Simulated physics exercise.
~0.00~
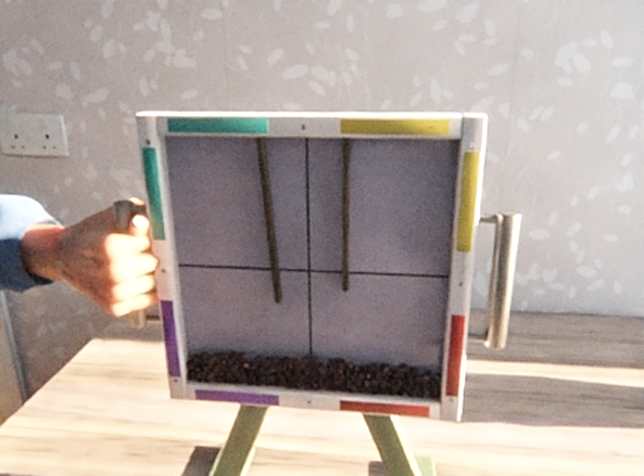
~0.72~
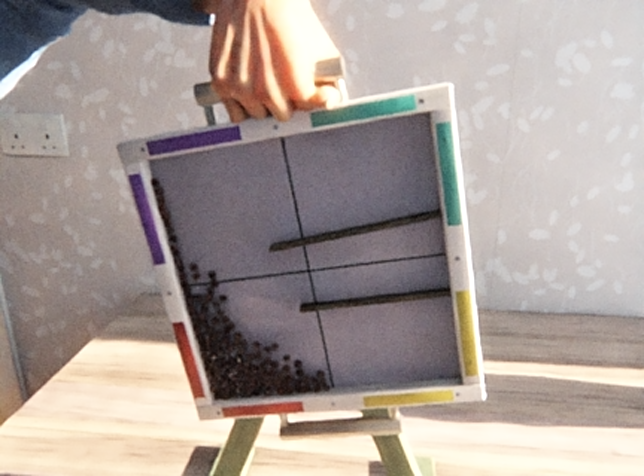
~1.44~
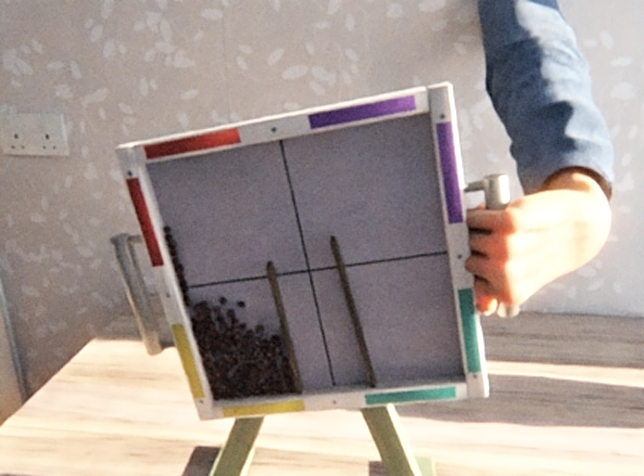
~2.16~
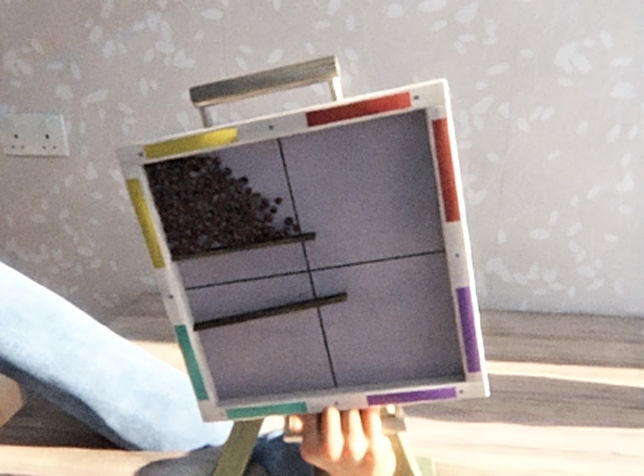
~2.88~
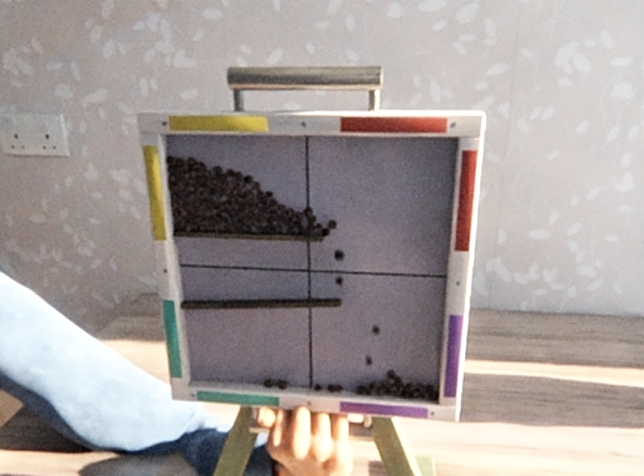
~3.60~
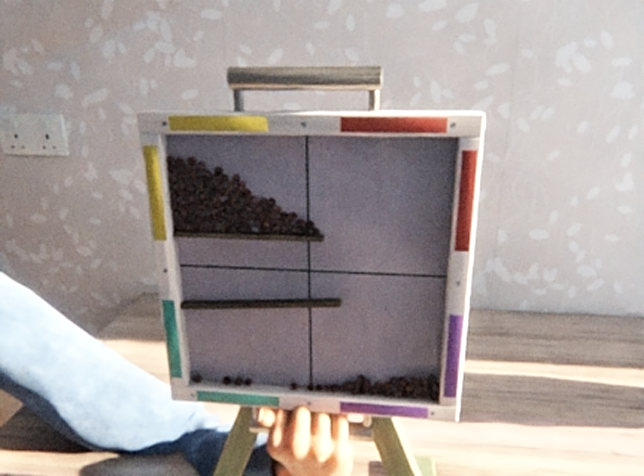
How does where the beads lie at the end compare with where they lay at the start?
At the start the beads all lay in a layer along the bottom of the box. By the end most of them were heaped higher up, on the upper slat at the left, with only a smaller share along the bottom, mainly at the right.
The square box of dark beads was turned clockwise by a hand through three quarters of a turn and held still, some beads spilling off a slat, leaving most heaped upper left by yellow and the rest along the bottom, mainly near purple.
